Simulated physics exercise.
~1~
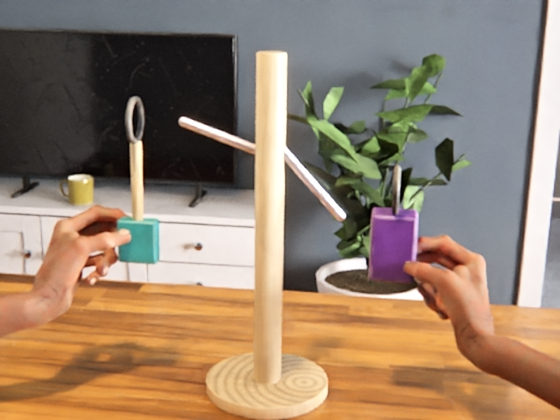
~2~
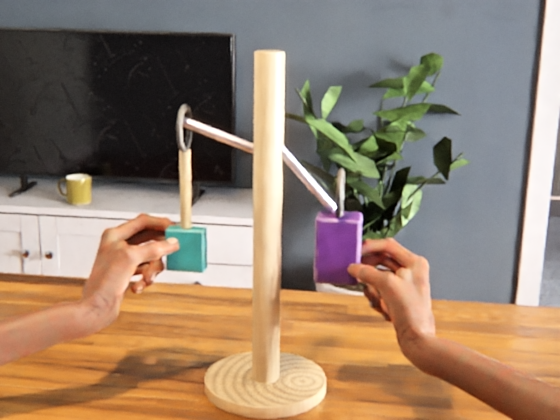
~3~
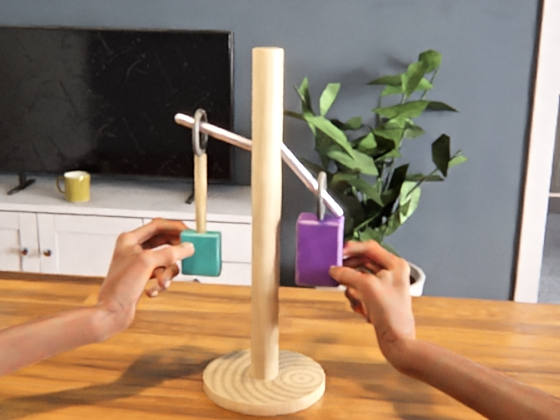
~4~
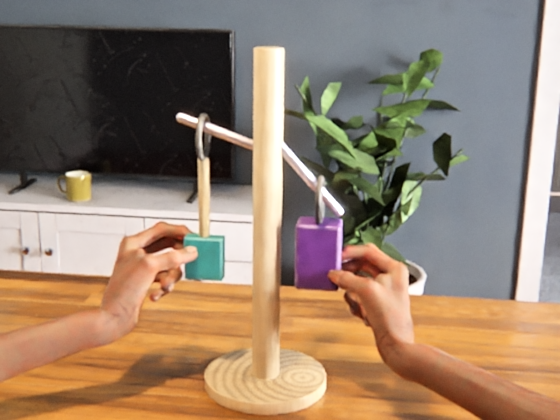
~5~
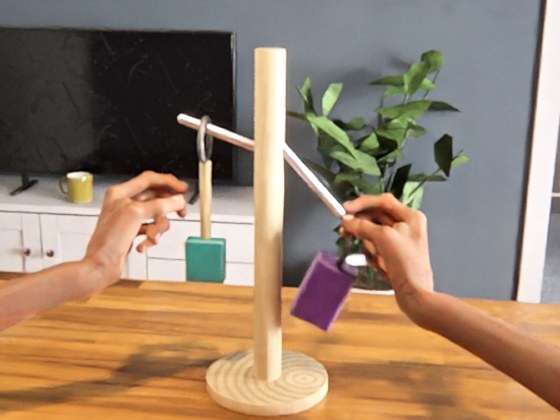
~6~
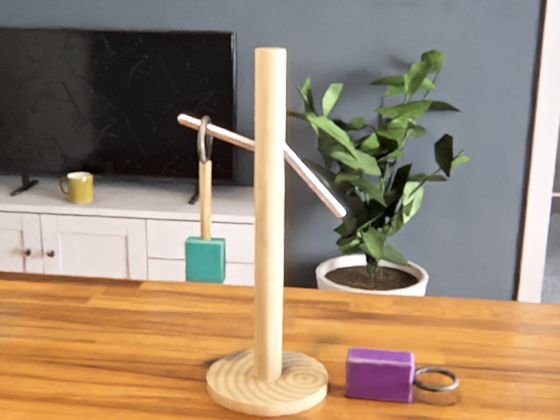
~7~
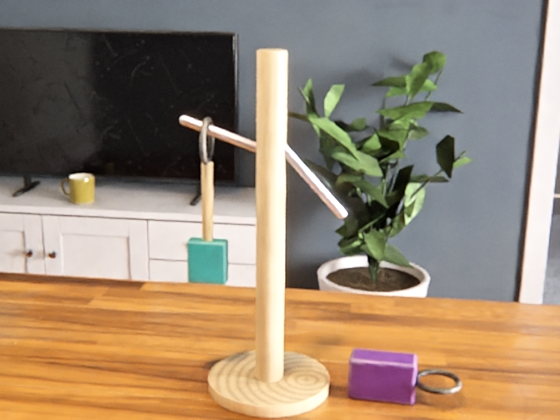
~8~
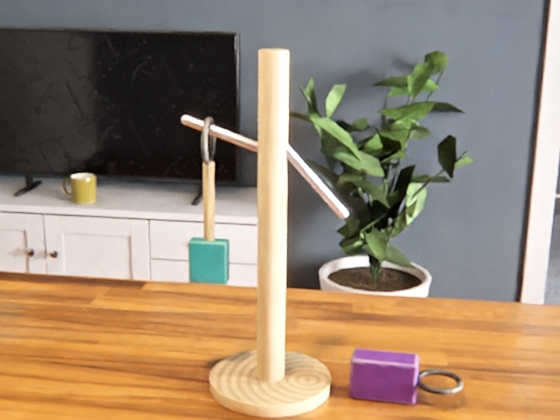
A purple block and a turquoise one, each with a ring, were brought in by two hands to the slanted pegs of a wooden stand. Once released, the turquoise one stayed hanging on the left, while the purple one slipped off and ended lying on the table.
